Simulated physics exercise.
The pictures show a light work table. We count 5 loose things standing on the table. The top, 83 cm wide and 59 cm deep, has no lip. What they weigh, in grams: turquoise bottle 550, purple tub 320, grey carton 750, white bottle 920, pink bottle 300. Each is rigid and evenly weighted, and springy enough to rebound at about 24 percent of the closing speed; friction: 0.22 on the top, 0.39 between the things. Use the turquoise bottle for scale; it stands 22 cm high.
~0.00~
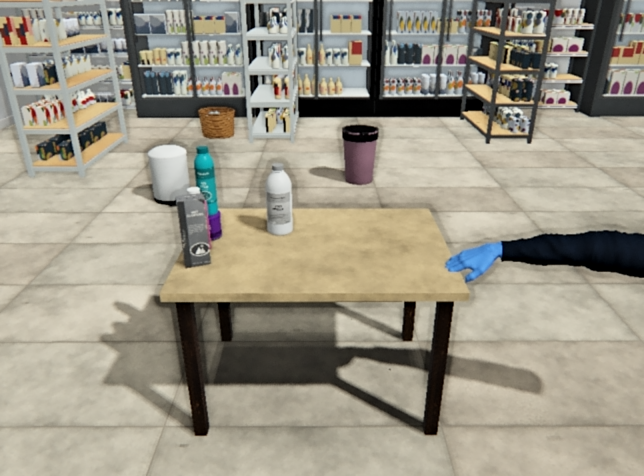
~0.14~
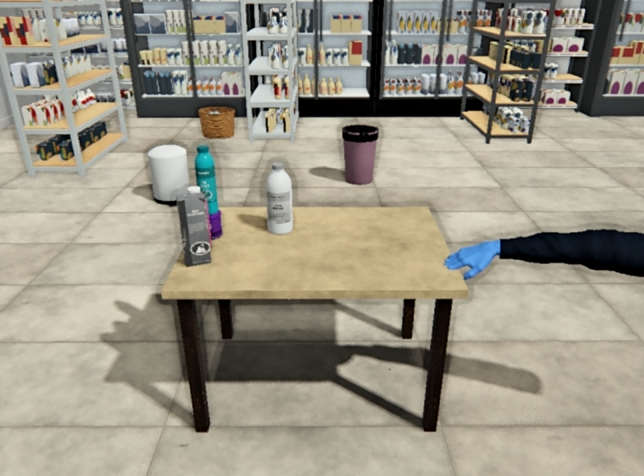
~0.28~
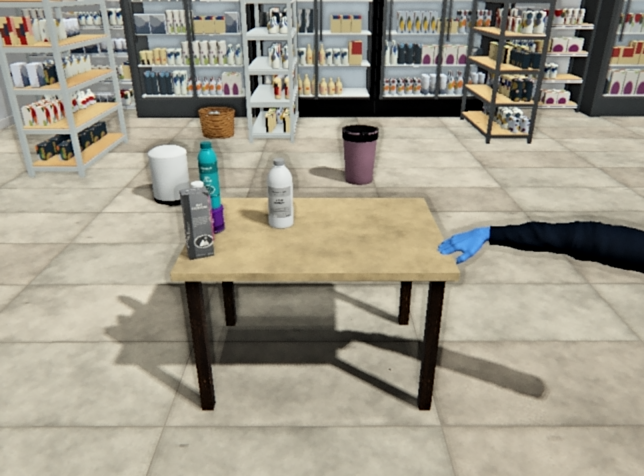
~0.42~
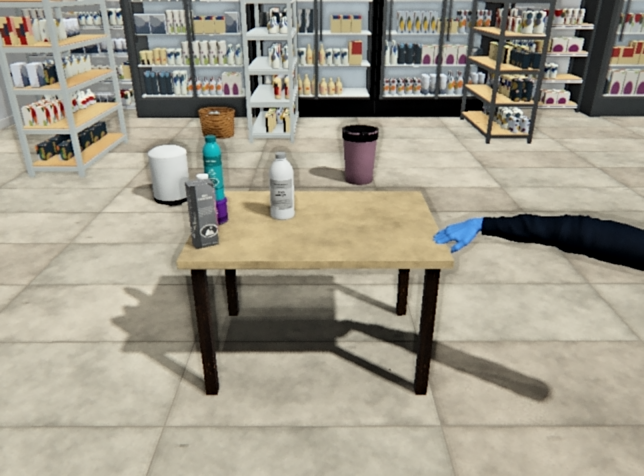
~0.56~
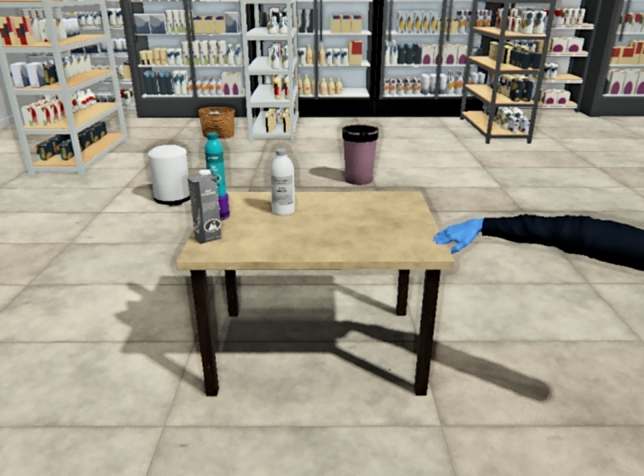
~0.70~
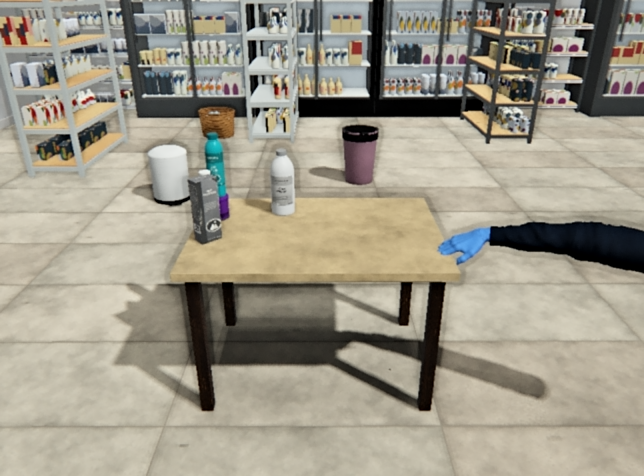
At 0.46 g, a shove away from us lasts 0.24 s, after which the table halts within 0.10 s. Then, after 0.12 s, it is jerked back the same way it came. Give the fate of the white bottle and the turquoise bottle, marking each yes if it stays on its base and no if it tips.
As I see it, the white bottle does not overturn; the turquoise bottle does not overturn.
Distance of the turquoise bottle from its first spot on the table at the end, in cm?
It ends about 9 centimetres from where it started.
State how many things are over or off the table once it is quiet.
Tally: 0.
After 0.80 s, table 2 cm from its start; white bottle moved 12 cm near (282, 185); turquoise bottle moved 12 cm near (213, 167); pink bottle moved 12 cm.
After 0.90 s, turquoise bottle moved 10 cm near (212, 171); white bottle moved 10 cm near (281, 188); pink bottle moved 10 cm.
In the end (1.5 s), not toppled but over 5 cm from the start, turquoise bottle, purple tub, grey carton, white bottle and pink bottle. At the end, from the last picture's camera, white bottle near (281, 189), turquoise bottle near (211, 172).
